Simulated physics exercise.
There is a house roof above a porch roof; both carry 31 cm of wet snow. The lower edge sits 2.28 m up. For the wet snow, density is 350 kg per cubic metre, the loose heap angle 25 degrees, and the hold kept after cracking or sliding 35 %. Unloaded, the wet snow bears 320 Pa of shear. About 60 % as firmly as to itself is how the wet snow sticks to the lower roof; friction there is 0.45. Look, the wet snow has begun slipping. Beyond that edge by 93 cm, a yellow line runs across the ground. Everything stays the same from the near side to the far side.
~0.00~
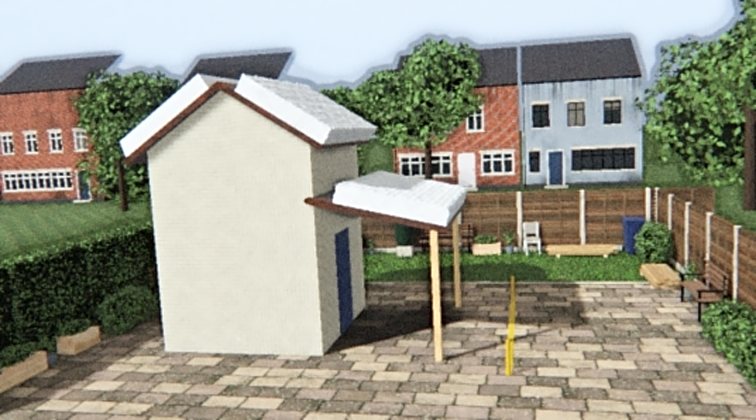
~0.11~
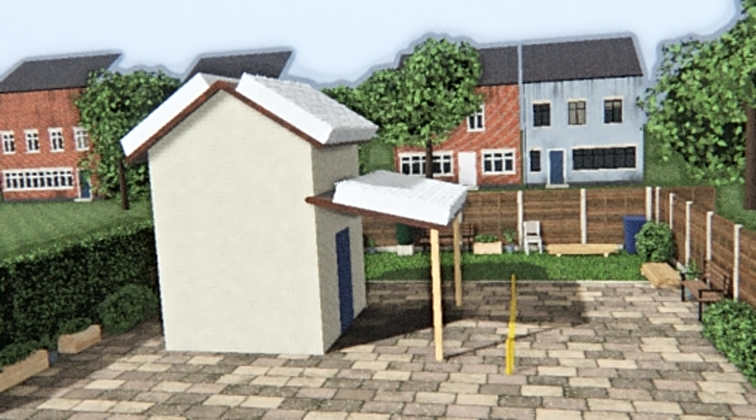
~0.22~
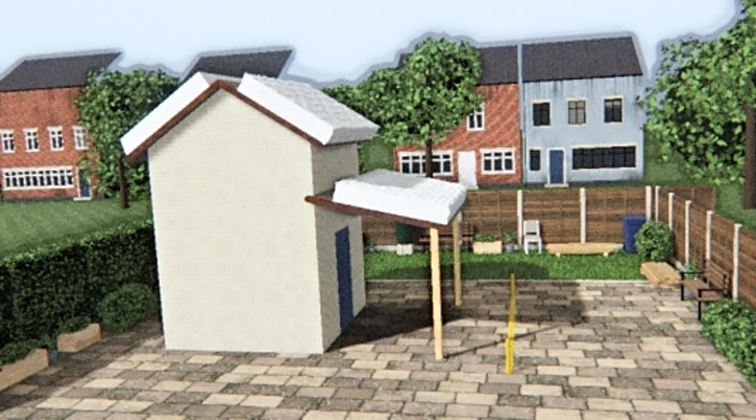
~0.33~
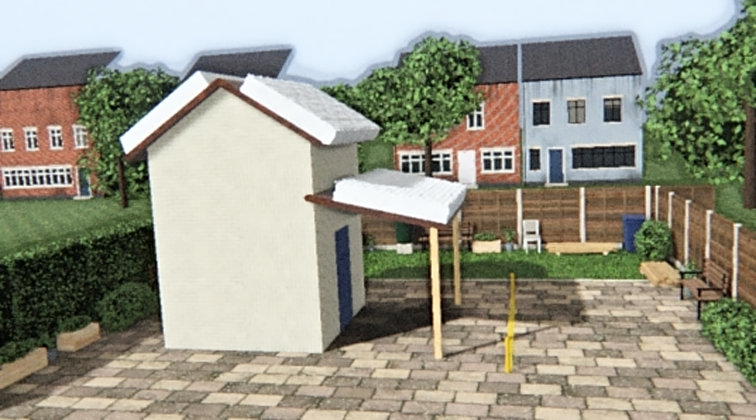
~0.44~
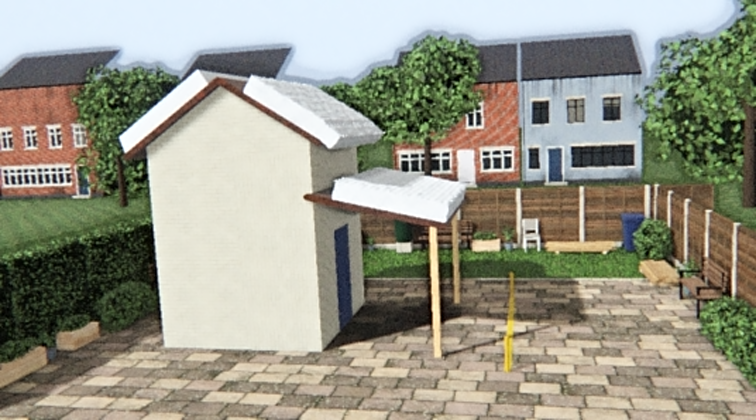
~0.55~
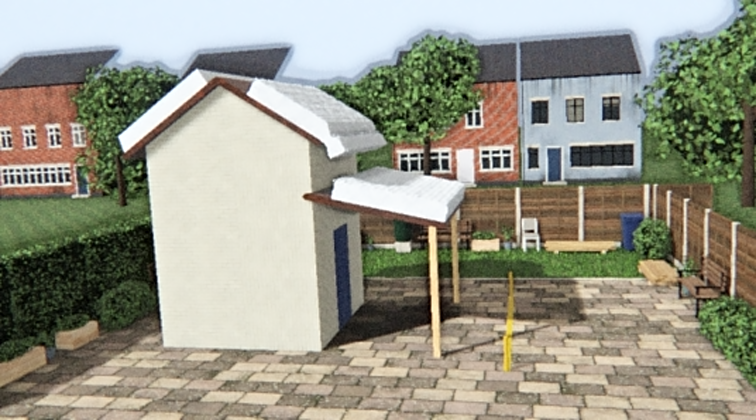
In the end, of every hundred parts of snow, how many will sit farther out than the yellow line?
Near 12 out of 100.
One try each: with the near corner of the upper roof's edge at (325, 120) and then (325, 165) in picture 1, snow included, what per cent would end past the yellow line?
20 per cent, then 0 per cent.
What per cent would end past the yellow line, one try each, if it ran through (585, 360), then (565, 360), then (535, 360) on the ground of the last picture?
0 %, then 2 %, then 6 %.
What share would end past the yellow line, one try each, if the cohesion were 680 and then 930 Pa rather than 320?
Respectively, close to 0 % and close to 0 %.
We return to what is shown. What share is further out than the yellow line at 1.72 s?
I'd put it at roughly 0 %.
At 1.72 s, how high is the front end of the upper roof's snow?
Measured height: Approx. 2.6 m.
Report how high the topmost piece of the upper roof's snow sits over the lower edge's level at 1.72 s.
0.9 m, more or less.
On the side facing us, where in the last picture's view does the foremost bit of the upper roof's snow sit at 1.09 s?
Near (380, 186).
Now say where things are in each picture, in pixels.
The first frame shows leading edge of the wet snow at (323, 125).
The second frame shows leading edge of the wet snow at (324, 124), its middle shifted 1.2 cm.
The third frame shows leading edge of the wet snow at (326, 134), its middle shifted 4.6 cm, 2 % of it past the upper edge, in one piece.
The fourth frame shows leading edge of the wet snow at (329, 136), its middle shifted 10 cm, 6 % of it past the upper edge, in one piece.
The fifth frame shows leading edge of the wet snow at (333, 132), its middle shifted 19 cm, 11 % of it past the upper edge, cracking.
The sixth frame shows leading edge of the wet snow at (339, 142), its middle shifted 30 cm, 17 % of it past the upper edge, cracking.
After 1.09 s, none is below the lower edge and 0 % is past the line.
After 1.72 s, none is below the lower edge and 0 % is past the line.
After 2.36 s, 18 % is below the lower edge and 0 % is past the line.
After 3.00 s, 27 % is below the lower edge and 12 % is past the line.
After 4.30 s, at the end, 28 % is below the lower edge and 12 % is past the line.
